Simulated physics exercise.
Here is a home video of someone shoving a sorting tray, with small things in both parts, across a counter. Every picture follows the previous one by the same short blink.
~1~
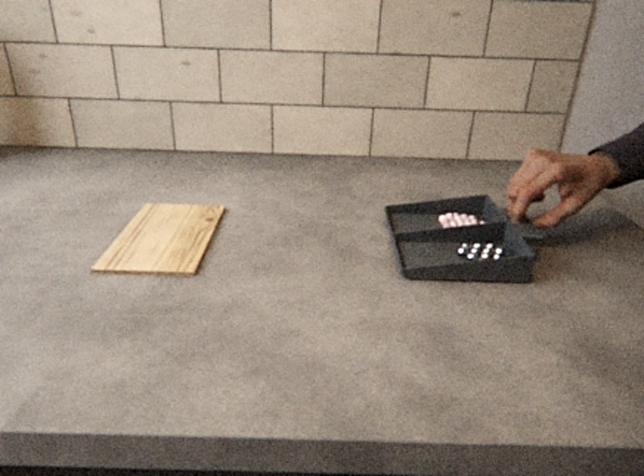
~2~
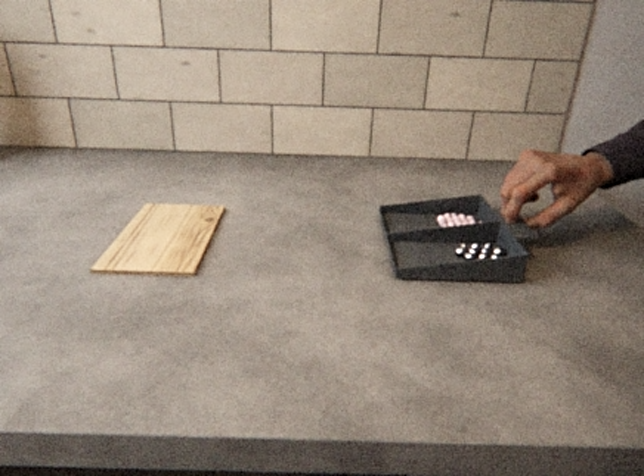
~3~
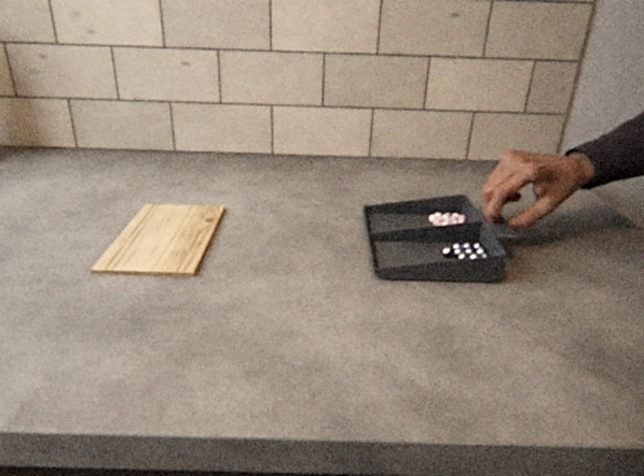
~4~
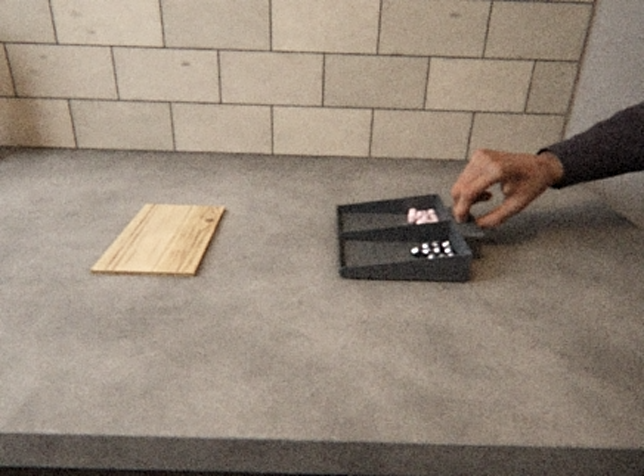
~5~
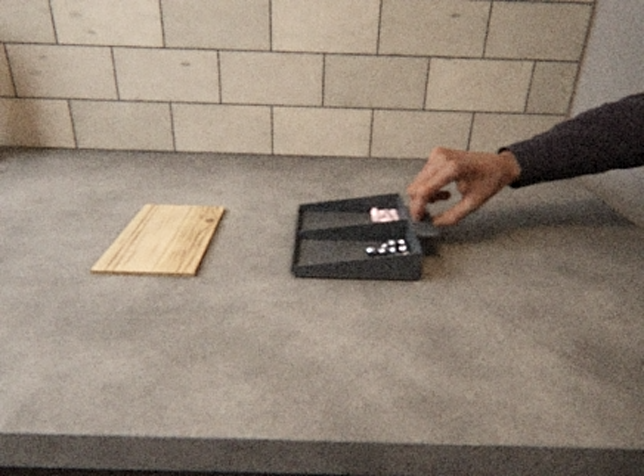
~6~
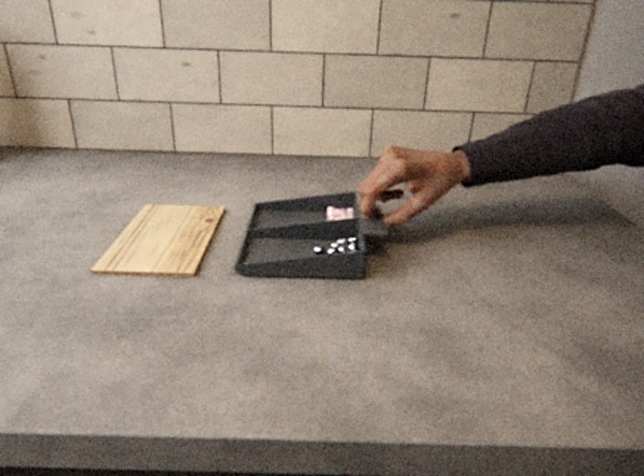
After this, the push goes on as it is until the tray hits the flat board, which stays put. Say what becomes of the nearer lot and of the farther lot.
In this case the nearer lot sheds part of its load, and the farther lot sheds part of its load too.
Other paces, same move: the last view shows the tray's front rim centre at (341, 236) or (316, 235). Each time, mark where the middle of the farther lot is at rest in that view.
About (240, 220), then about (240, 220).
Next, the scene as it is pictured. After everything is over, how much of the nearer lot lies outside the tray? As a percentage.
It works out to around 90 in a hundred.
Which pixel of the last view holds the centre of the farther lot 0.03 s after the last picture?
Its middle is roughly at (317, 220) in the last frame.
Then, 0.03 s after the last picture, tray still sliding, front rim near (223, 232); nearer lot all inside; farther lot all inside.
Then, 0.16 s after the last picture, tray stopped at the flat board; nearer lot a small part out of the tray; farther lot about a quarter out of the tray.
Then, 0.37 s after the last picture, tray stopped at the flat board; nearer lot nearly all out of the tray; farther lot about two thirds out of the tray.
By the end, tray stopped at the flat board; nearer lot nearly all out of the tray; farther lot about two thirds out of the tray.
